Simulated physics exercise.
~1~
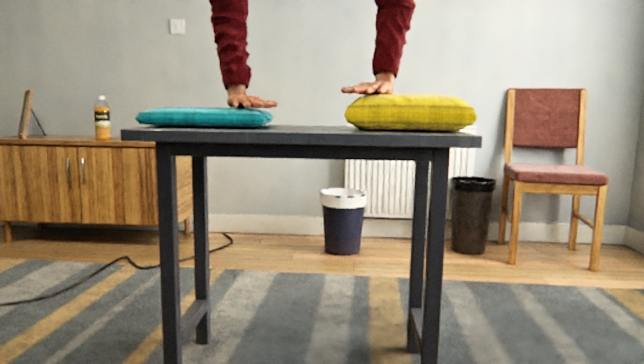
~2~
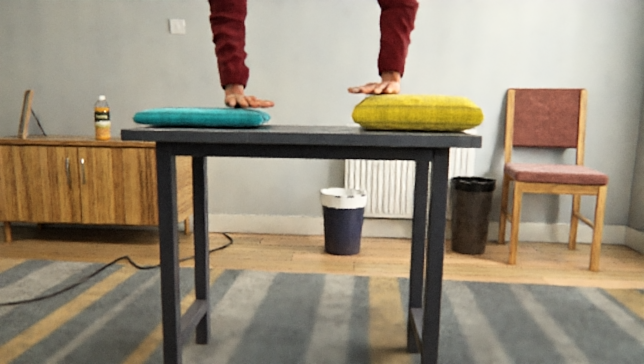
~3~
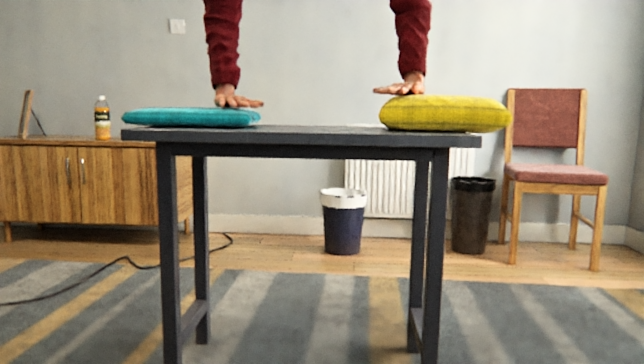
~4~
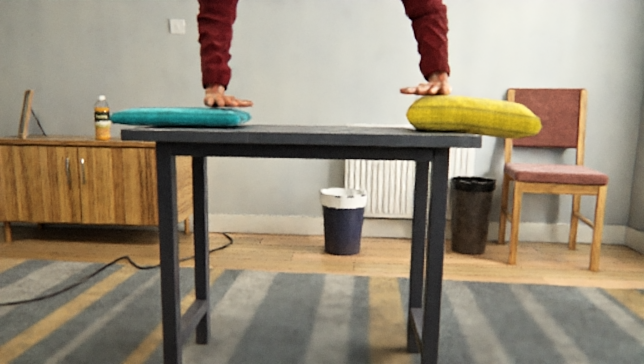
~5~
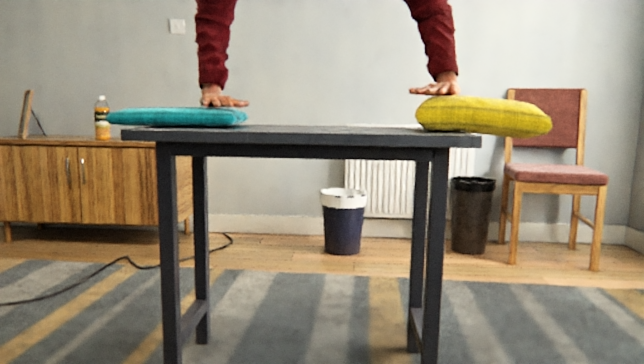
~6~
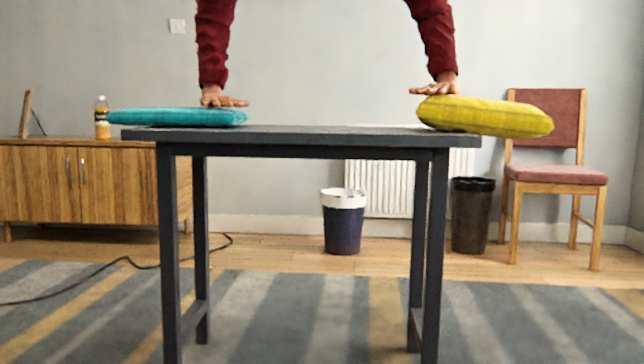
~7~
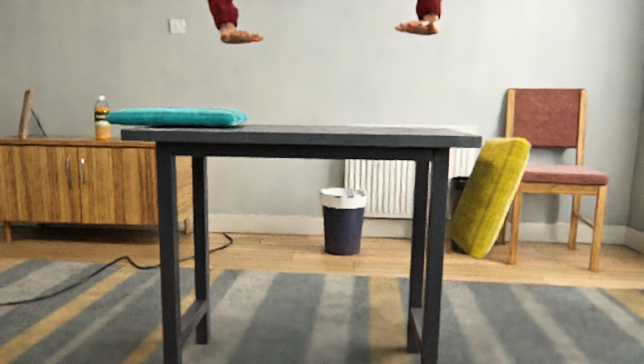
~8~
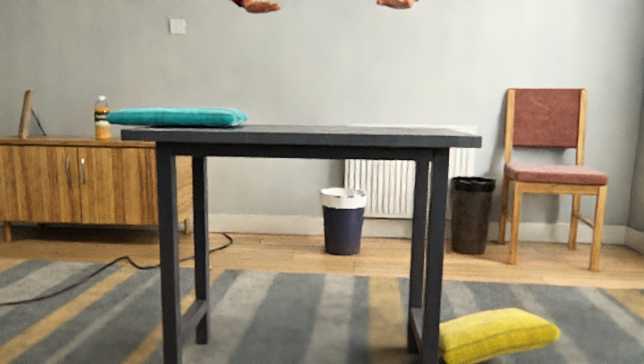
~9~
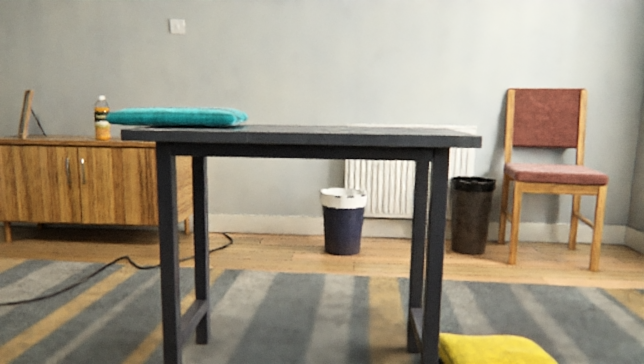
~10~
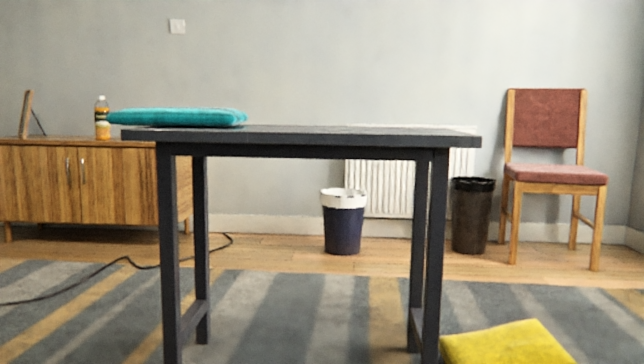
In the video, two hands slide a turquoise cushion left and a yellow cushion right toward opposite ends of a dark table, then lift away. The yellow one tips off the right end and drops to the floor, while the turquoise one stays on top.
